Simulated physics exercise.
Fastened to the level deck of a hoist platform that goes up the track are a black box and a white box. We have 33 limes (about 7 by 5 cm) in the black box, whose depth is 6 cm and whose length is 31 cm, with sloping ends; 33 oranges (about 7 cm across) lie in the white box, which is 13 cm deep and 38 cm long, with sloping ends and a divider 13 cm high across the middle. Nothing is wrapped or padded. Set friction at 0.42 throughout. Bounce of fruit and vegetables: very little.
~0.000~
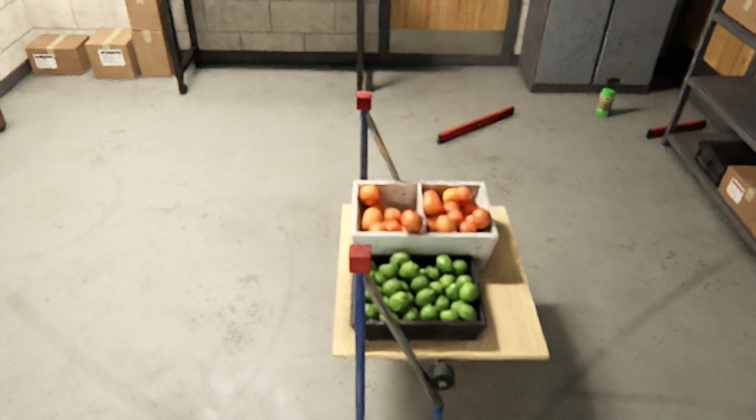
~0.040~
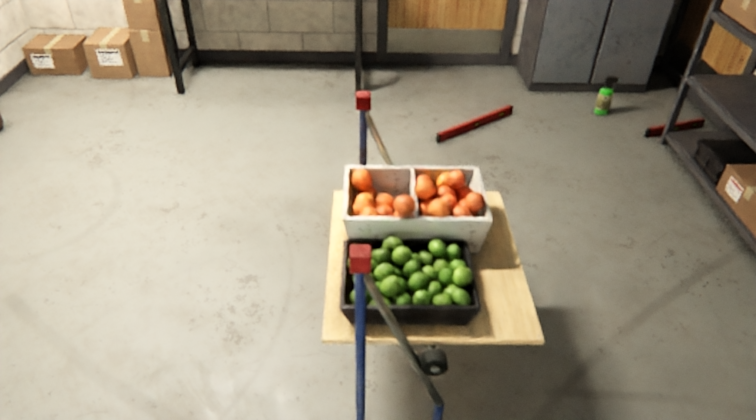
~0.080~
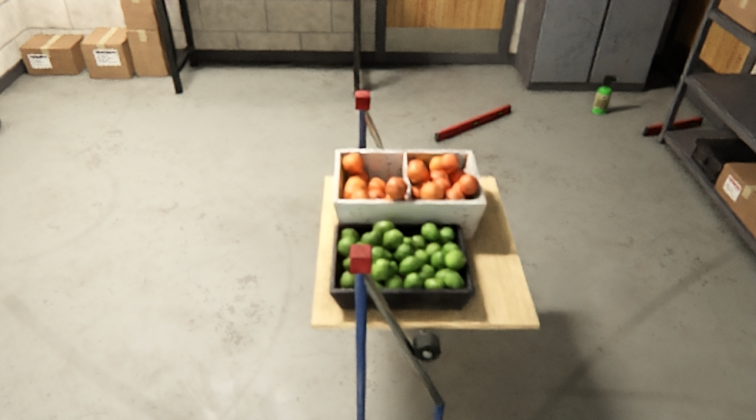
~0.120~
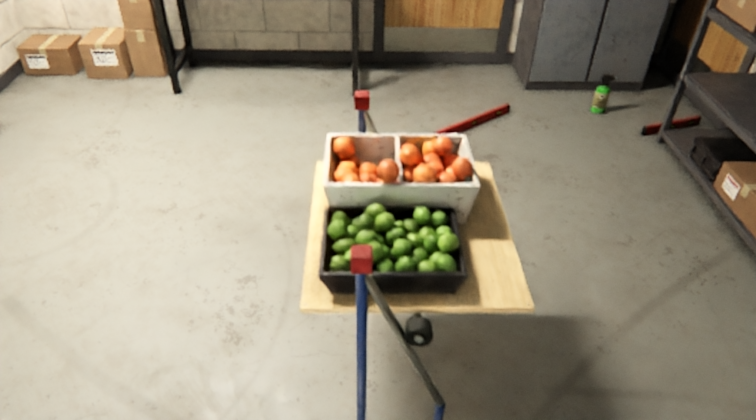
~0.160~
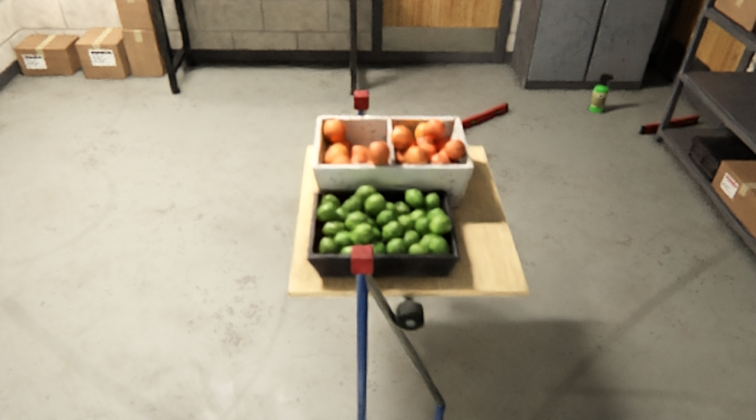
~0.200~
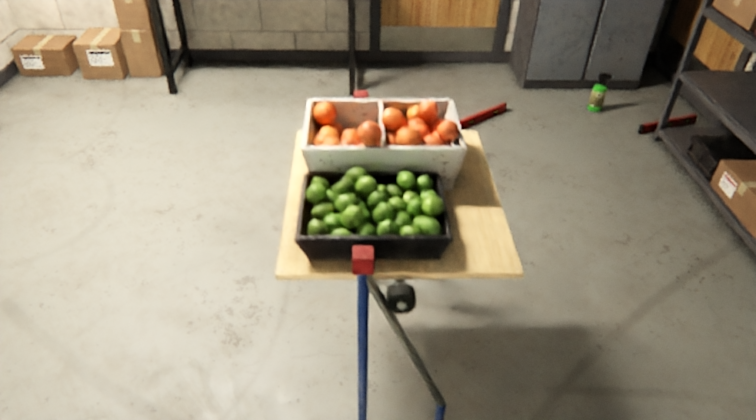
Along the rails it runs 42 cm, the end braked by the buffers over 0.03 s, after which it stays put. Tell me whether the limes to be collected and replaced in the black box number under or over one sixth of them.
Honestly, the count clears one in six.
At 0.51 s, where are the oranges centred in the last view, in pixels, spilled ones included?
Middle approx. (372, 115).
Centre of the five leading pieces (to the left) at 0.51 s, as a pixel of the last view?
I'd say near (243, 164).
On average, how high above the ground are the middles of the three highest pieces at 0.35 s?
I'd guess about 106 cm.
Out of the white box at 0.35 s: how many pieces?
About, white box: 0.
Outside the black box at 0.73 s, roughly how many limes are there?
Near 16, give or take.
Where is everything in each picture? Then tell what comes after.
In the first frame (we follow the rim corner now nearest the camera), black box at (354, 322); white box at (356, 234); 0 cm up the rails; nothing out yet.
In the second frame, black box at (344, 306); white box at (347, 218); 7 cm up the rails.
In the third frame, black box at (334, 290); white box at (337, 201); 14 cm up the rails.
In the fourth frame, black box at (323, 274); white box at (327, 184); 21 cm up the rails.
In the fifth frame, black box at (311, 256); white box at (317, 166); 28 cm up the rails.
In the sixth frame, black box at (299, 237); white box at (306, 147); 34 cm up the rails; nothing out yet.
After 0.23 s, braking begins.
After 0.35 s, 3 of 33 out of the black box and 0 of 33 out of the white box.
After 0.51 s, 14 of 33 out of the black box and 2 of 33 out of the white box.
After 0.73 s, 15 of 33 out of the black box and 4 of 33 out of the white box.
Outcome (at 1.28 s), 16 of 33 out of the black box and 4 of 33 out of the white box. Asked share, 16 of 33, 48 per cent.
